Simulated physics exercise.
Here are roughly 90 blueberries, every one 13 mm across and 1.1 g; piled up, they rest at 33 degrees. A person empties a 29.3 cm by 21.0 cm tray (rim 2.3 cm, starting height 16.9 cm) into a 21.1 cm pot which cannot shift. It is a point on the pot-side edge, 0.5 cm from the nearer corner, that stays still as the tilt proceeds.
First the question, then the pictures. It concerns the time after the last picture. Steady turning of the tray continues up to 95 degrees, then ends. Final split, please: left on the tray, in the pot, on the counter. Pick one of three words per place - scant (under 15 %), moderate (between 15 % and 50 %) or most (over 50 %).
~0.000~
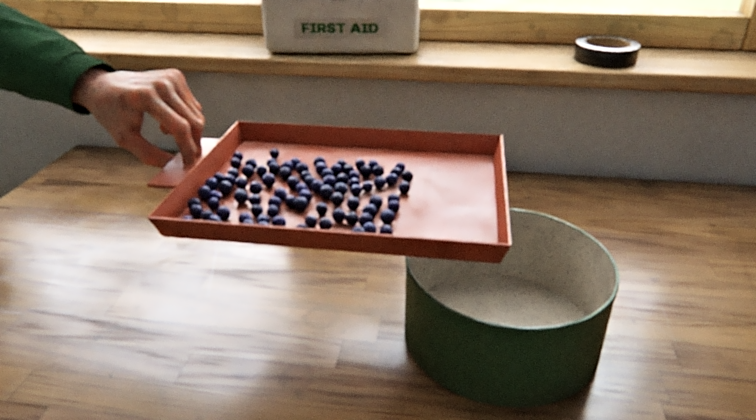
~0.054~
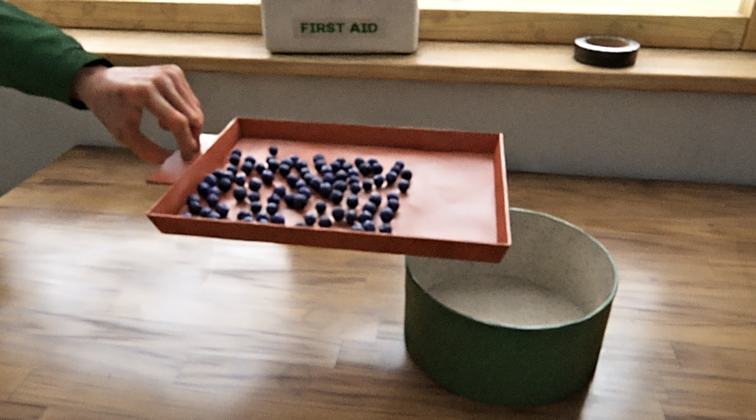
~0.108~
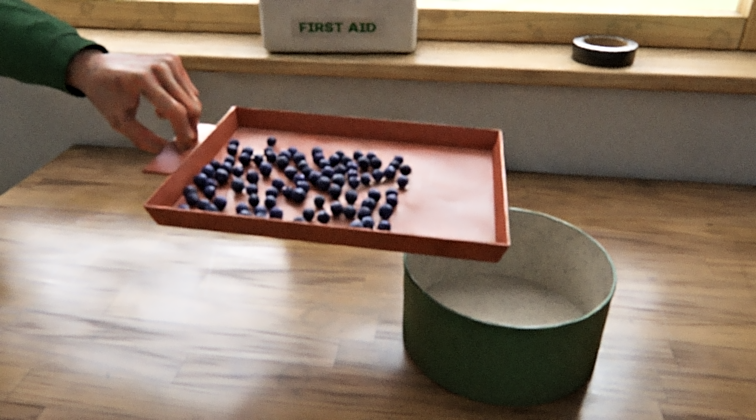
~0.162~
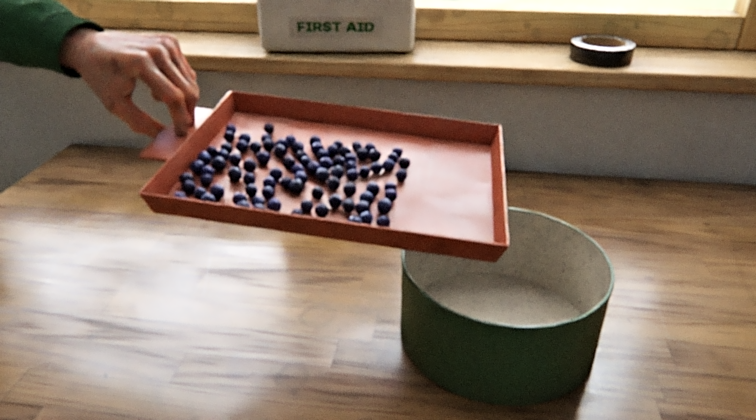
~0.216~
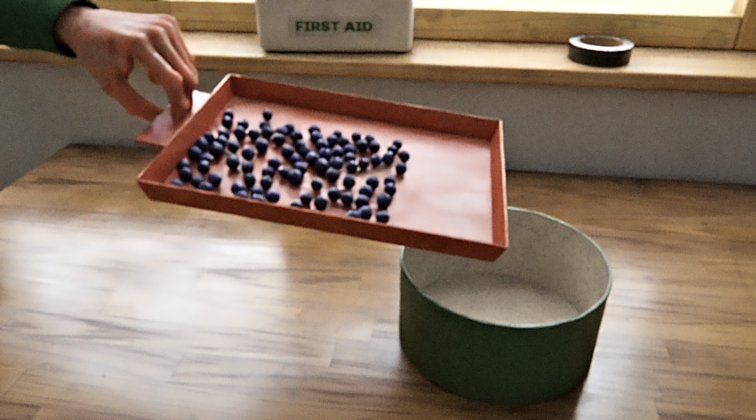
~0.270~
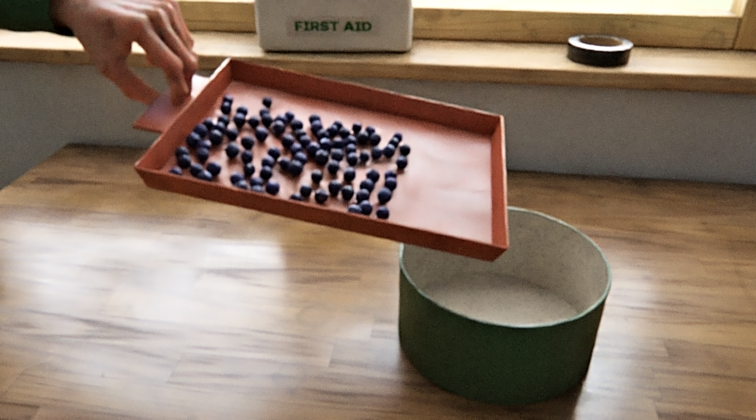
My call is tray: Scant, pot: Scant, counter: Most.
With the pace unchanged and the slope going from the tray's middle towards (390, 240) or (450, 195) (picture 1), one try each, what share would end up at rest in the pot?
Estimate: Some 0 % and some 95 % respectively.
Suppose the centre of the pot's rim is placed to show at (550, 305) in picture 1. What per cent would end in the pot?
Close to 90 in a hundred.
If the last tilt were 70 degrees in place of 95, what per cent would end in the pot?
Roughly 0 %.
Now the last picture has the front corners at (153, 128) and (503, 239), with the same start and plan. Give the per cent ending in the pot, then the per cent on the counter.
Pot: 95, counter: 5.
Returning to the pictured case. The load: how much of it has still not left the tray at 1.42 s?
I'd say close to 95 per cent.
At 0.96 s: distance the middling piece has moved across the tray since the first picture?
By then it sits near 14 cm from where it began.
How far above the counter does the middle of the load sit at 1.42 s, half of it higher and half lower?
Roughly 24 centimetres, more or less.
Then, at 0.96 s, tilt 51 degrees; the tray holds 95 %, the pot 0 %.
Then, at 1.42 s, tilt 77 degrees; the tray holds 95 %, the pot 0 %.
After 1.95 s, tilt 95 degrees; the tray holds 10 %, the pot 0 %.
In the end, at 2.9 s, tray 0 %, pot 0 %, counter 100 %.
